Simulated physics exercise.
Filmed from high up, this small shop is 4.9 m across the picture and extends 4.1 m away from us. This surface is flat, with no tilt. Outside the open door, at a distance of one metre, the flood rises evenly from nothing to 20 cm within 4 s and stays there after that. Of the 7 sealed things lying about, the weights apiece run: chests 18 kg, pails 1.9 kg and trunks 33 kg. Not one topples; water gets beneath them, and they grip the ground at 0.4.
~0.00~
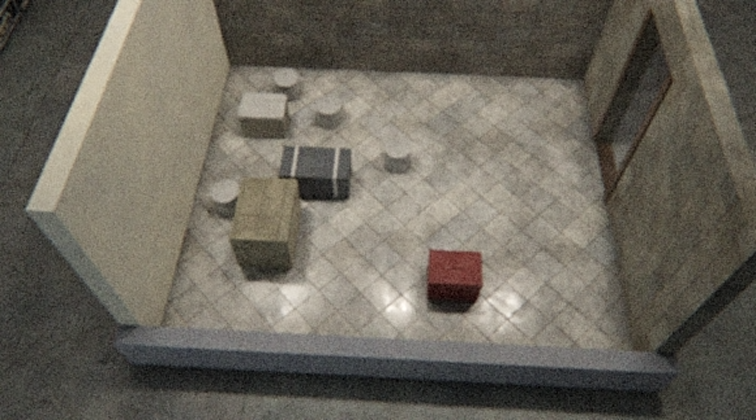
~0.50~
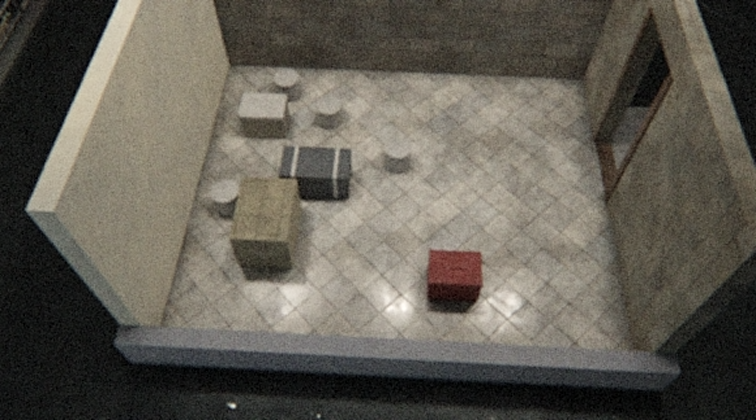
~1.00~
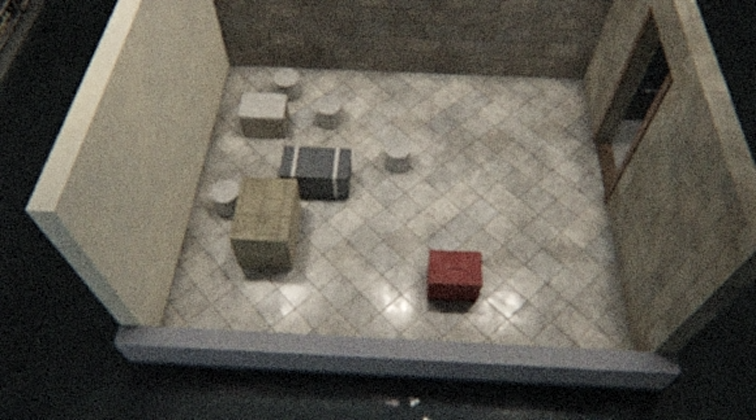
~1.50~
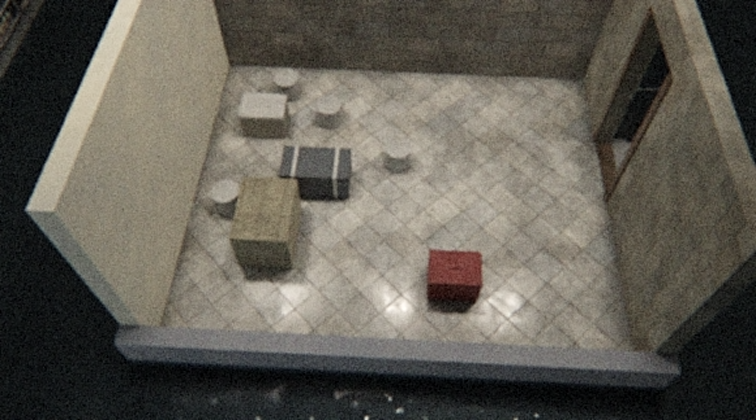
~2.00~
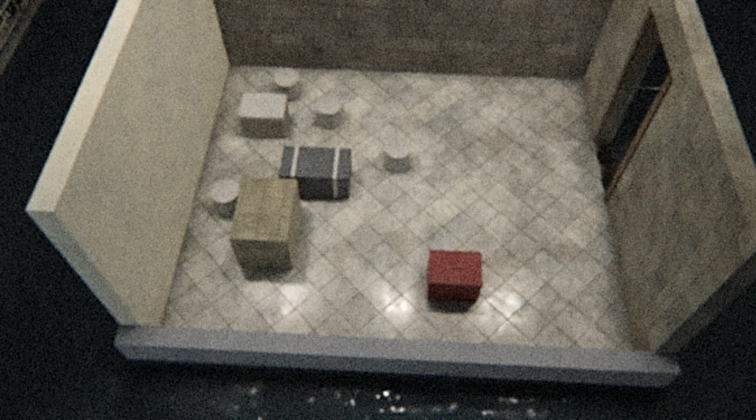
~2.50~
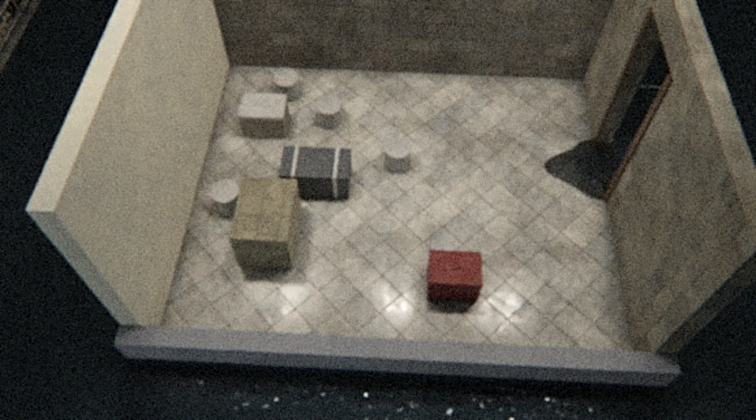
Dark water rises outside a small shop, then spreads through the doorway on the right.
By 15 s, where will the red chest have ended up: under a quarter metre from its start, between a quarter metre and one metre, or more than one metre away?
It ends up under a quarter metre from where it began.
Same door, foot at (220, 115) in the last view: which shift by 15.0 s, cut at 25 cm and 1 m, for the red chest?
The red chest ends up almost where it started.
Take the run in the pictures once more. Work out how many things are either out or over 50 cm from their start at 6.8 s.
By that point, 2.
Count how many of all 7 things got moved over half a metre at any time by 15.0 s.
Count: 5.
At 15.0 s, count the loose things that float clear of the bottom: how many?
Count: 6.
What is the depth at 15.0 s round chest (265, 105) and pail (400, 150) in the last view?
Around 10 cm and 10 cm.
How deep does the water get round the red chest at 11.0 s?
5 cm, roughly.
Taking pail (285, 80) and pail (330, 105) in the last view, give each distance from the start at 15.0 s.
In turn: 250 cm, 250 cm.
After 3.5 s the red chest is near (456, 267), 0.0 m from its start, aground; 0 afloat.
After 6.8 s the red chest is near (456, 267), 0.0 m from its start, aground; 2 afloat.
After 11.0 s the red chest is near (456, 267), 0.0 m from its start, aground; 4 afloat.
After 15.0 s the red chest is near (456, 267), 0.0 m from its start, aground; 6 afloat.
